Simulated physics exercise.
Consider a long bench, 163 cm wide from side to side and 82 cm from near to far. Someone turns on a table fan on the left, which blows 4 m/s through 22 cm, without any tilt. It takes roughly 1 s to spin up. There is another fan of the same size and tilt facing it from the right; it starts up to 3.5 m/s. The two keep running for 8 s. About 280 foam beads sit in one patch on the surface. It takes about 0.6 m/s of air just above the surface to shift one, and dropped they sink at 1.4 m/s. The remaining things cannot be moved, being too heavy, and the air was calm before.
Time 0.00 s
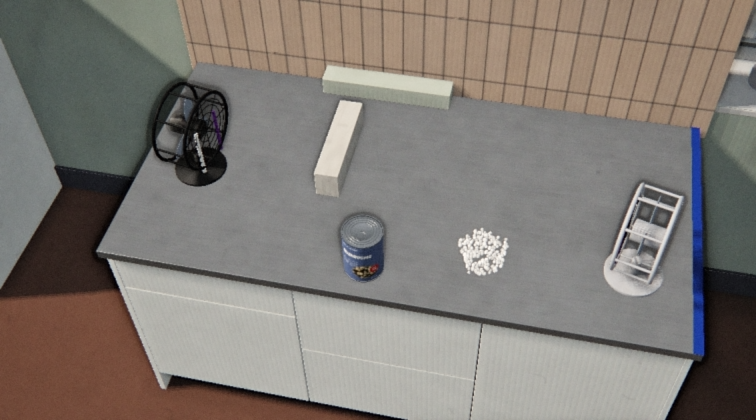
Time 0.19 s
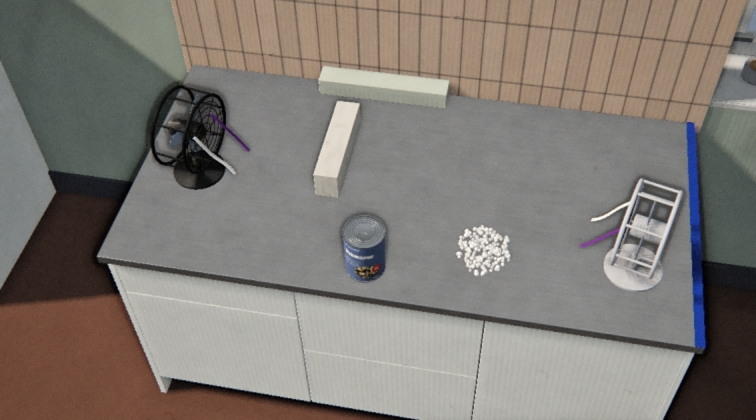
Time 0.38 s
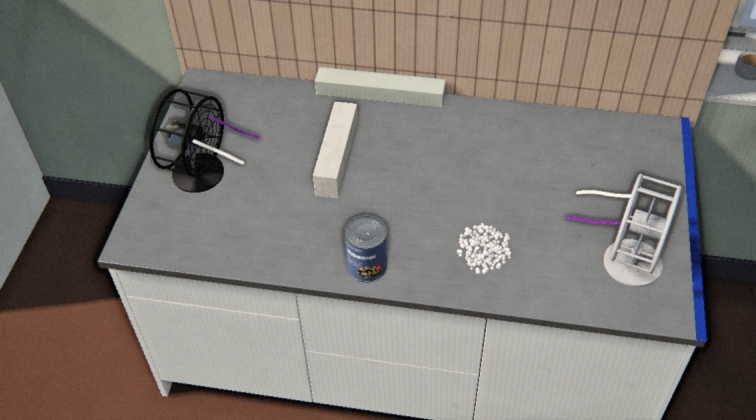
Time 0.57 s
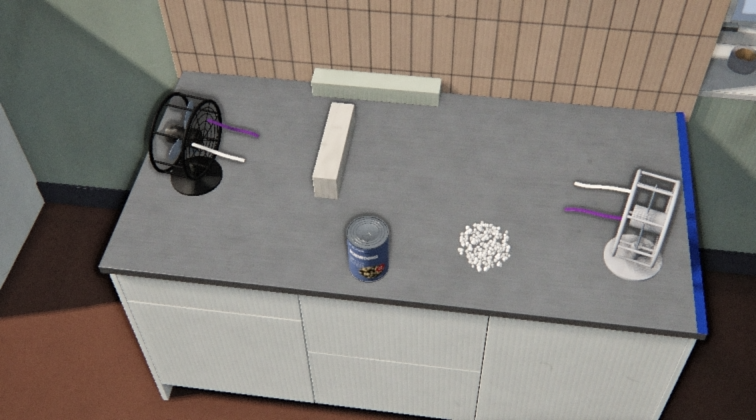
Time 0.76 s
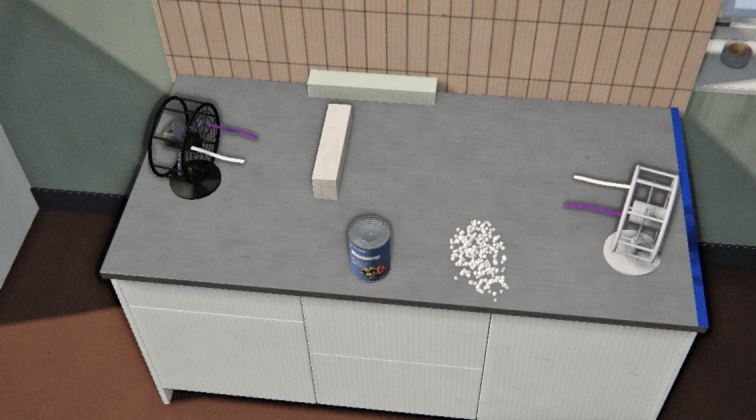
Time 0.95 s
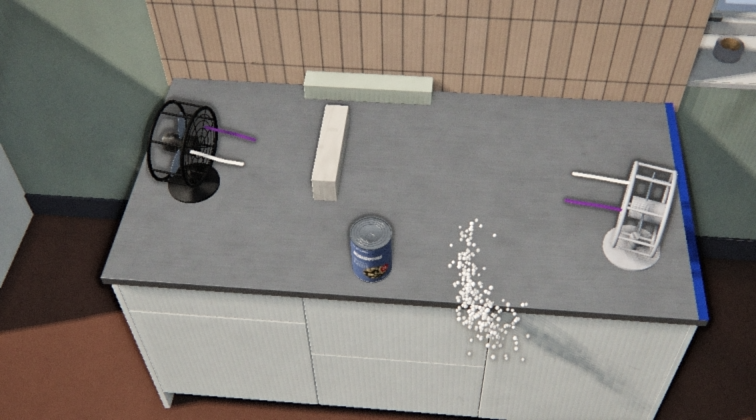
In this clip, ribbons on two facing fans at either end of a gray counter lift and stream inward, while a patch of white beads first stays nearly still, then spreads toward the viewer and streams over the front edge.
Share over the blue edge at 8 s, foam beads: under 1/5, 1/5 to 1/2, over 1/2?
Under 1/5.
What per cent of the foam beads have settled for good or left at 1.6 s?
Estimated share: Near 100 %.
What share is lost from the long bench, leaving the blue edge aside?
About 100 %.
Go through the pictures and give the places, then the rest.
In the first picture, the middle of the foam beads is near (483, 253), none has stirred yet, the mouth of the table fan is at (191, 127) and that of the second one at (646, 234).
In the second picture, the middle of the foam beads is near (484, 248), about 1 % have left their places and the blue edge is centred on (699, 224).
In the third picture, the middle of the foam beads is near (485, 246), about 1 % have left their places, the top of a tin is at (366, 232) and the top of a plank is at (336, 138).
In the fourth picture, the middle of the foam beads is near (484, 246) and about 1 % have left their places.
In the fifth picture, the middle of the foam beads is near (480, 255), the farthest in sight from the table fan is at (508, 288) and about 80 % have left their places.
In the sixth picture, the middle of the foam beads is near (470, 299), the farthest in sight from the table fan is at (527, 305) and all have left their places.
After 1.6 s, 1 % are still on the top, 0 % are over the blue edge.
After 2.6 s, 0 % are still on the top, 0 % are over the blue edge.
After 4.4 s, 0 % are still on the top, 0 % are over the blue edge.
After 8.0 s, at the end, 0 % are over the blue edge.
